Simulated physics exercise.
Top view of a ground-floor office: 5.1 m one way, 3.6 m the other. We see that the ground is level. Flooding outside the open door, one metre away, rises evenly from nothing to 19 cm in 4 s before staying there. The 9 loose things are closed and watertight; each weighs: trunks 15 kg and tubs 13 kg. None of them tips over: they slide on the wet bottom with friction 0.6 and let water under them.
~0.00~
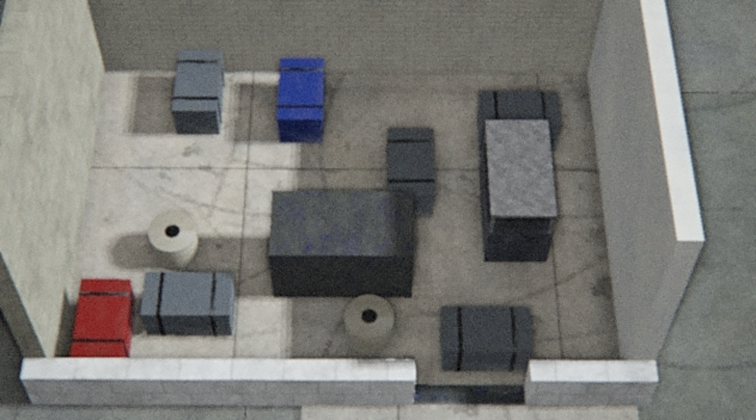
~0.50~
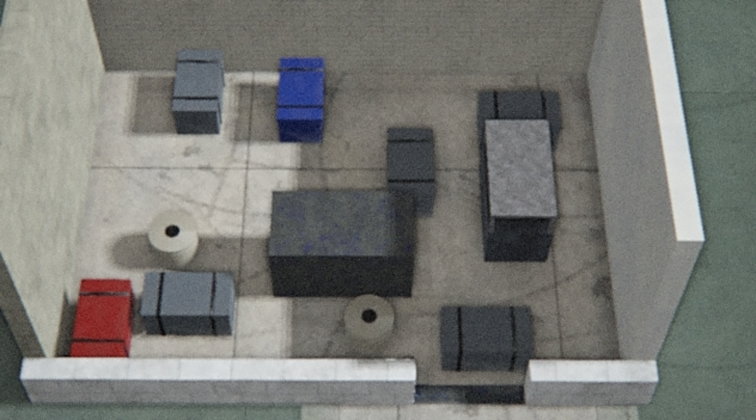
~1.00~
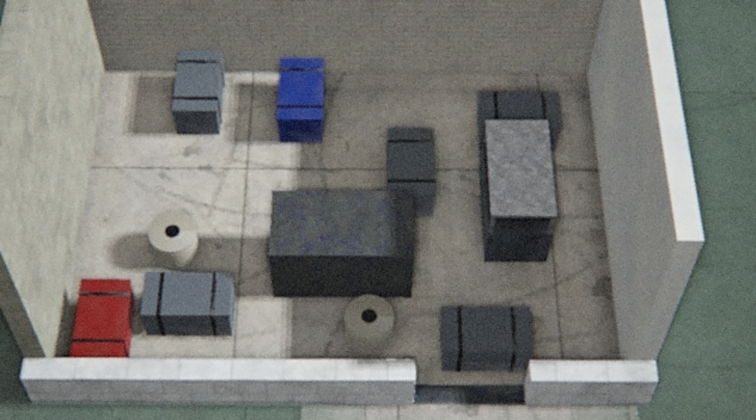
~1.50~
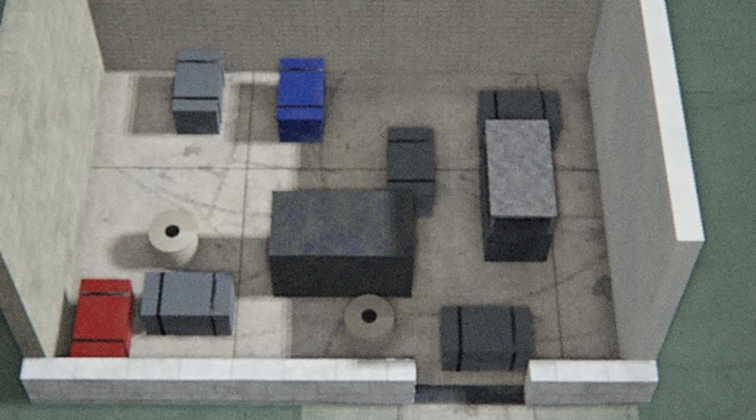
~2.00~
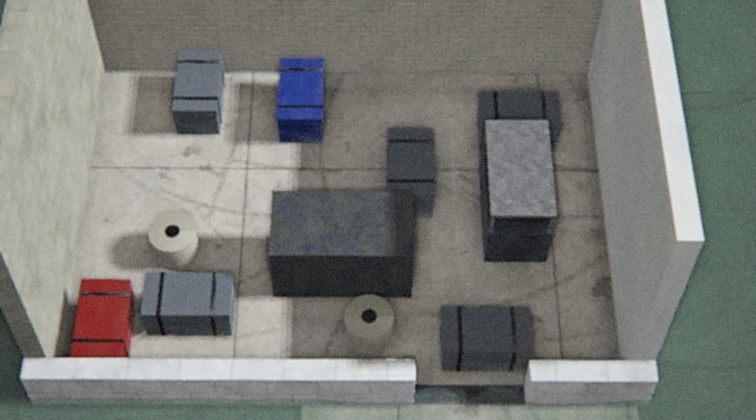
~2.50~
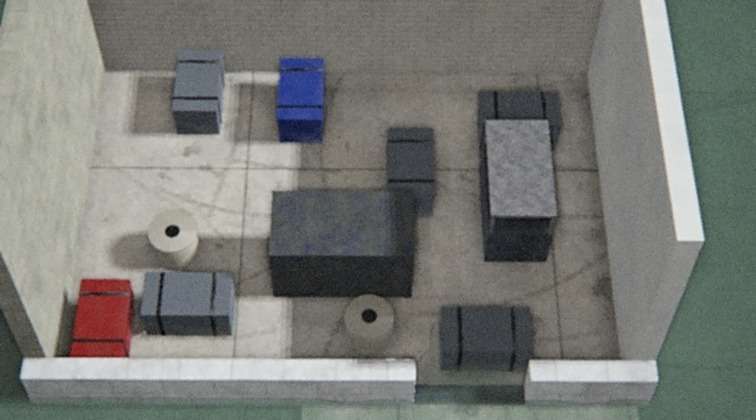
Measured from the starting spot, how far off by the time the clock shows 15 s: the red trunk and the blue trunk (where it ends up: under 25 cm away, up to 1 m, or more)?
The red trunk hardly moves, and the blue trunk covers a big distance.
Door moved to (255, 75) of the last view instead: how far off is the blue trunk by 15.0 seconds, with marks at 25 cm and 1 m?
With that change, the blue trunk edges a short distance.
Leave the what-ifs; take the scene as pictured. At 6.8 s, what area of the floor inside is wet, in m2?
Some 10.5 m2.
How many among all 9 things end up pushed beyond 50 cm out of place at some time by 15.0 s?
The tally stands at 5.
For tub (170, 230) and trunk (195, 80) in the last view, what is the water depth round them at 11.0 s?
About 2 and 4 cm.
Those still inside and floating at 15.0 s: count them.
Total: 8.
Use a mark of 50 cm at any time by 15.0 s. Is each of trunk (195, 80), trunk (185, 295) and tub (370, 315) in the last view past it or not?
Well, in sequence it's greater, lower, lower.
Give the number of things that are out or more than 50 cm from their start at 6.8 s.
1.
After 3.5 s the red trunk is near (101, 317), 0.0 m from its start, aground; the blue trunk is near (301, 88), 0.0 m from its start, aground; 0 afloat.
After 6.8 s the red trunk is near (101, 317), 0.0 m from its start, aground; the blue trunk is near (301, 88), 0.0 m from its start, aground; 1 afloat.
After 11.0 s the red trunk is near (101, 317), 0.0 m from its start, aground; the blue trunk is near (217, 114), 0.9 m from its start, aground; 3 afloat.
After 15.0 s the red trunk is near (105, 304), 0.1 m from its start, afloat; the blue trunk is near (160, 188), 1.8 m from its start, afloat; 8 afloat.
